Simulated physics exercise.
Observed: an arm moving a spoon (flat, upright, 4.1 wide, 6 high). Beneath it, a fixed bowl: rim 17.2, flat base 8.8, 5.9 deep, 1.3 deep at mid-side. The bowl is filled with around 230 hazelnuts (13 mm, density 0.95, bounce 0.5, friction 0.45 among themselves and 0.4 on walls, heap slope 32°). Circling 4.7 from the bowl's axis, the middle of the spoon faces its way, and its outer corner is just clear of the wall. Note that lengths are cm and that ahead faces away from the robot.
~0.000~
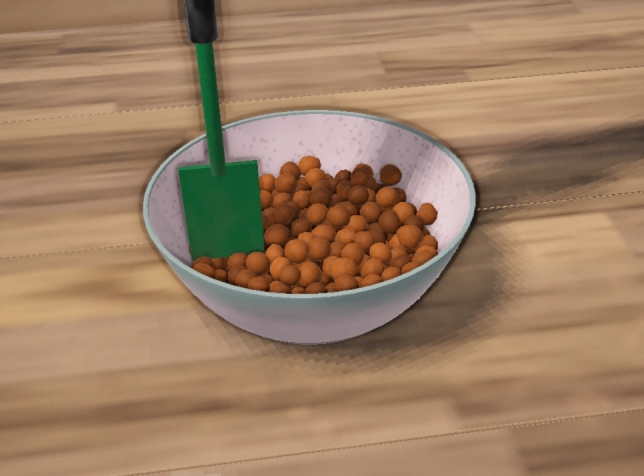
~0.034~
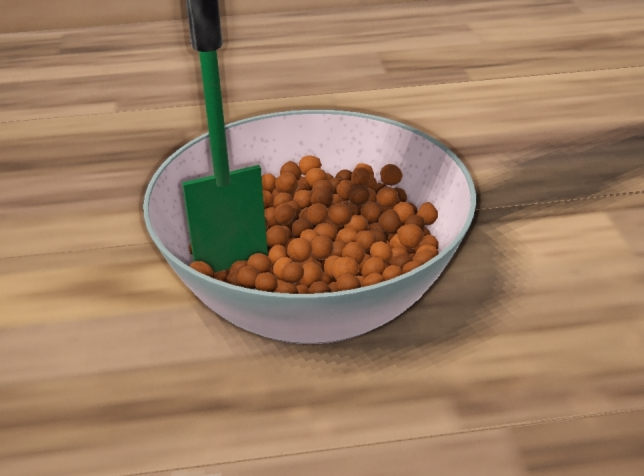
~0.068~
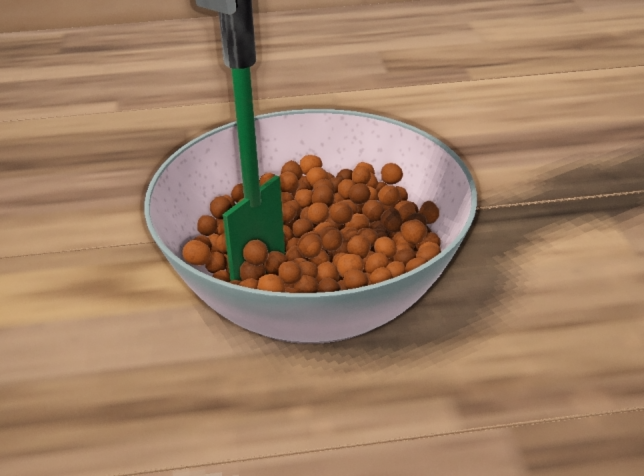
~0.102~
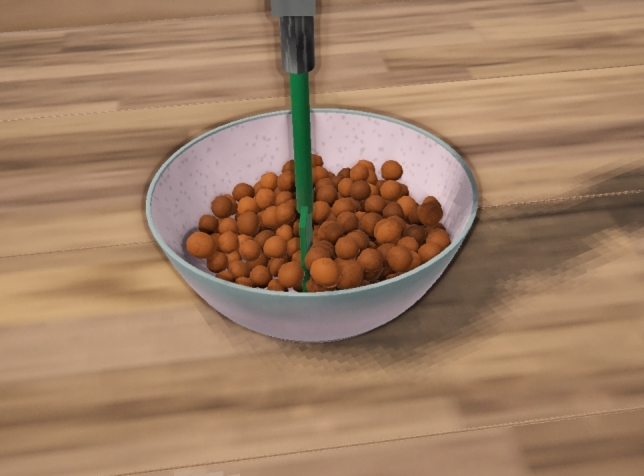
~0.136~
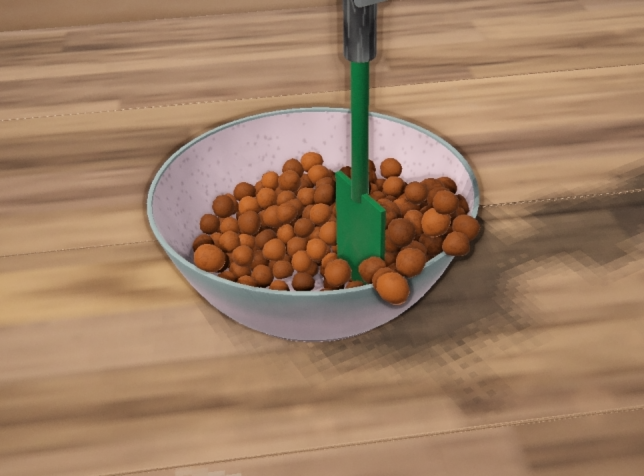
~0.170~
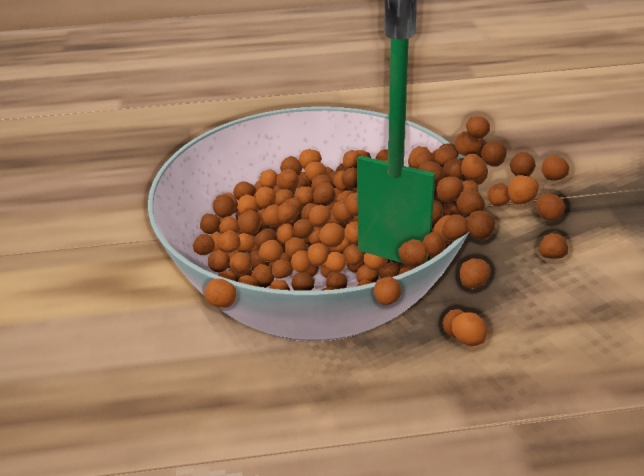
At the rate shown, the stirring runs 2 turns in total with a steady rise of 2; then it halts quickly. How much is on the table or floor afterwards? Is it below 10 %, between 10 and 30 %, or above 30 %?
Above 30 %.
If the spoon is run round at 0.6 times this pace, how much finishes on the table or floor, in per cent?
Roughly 25 per cent.
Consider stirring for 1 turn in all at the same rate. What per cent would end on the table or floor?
Estimate: Near 30 %.
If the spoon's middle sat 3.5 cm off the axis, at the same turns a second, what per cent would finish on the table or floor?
Then some 35 percent.
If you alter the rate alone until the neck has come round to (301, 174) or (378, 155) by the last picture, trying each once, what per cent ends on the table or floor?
First try: Around 20 %; second try: Around 35 %.
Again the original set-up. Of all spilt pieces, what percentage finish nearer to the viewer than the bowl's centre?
I'd estimate some 40 per cent.
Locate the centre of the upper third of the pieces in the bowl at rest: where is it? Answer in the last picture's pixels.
The centre is near pixel (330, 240).
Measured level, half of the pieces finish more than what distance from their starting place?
Reading: Around 10 cm.
By 0.40 s, 8° round, highest piece 10 above the table; 162 in the bowl, 50 on the table or floor, 22 in flight or on the tool.
By 0.63 s, 230° round, highest piece 7 above the table; 144 in the bowl, 87 on the table or floor, 3 in flight or on the tool.
By 0.94 s, 0° round, highest piece 4 above the table; 144 in the bowl, 90 on the table or floor.
By 1.64 s, 0° round, highest piece 4 above the table; 144 in the bowl, 90 on the table or floor.
Final count, 144 in the bowl, 90 on the table or floor. That is 38 % on the table or floor.
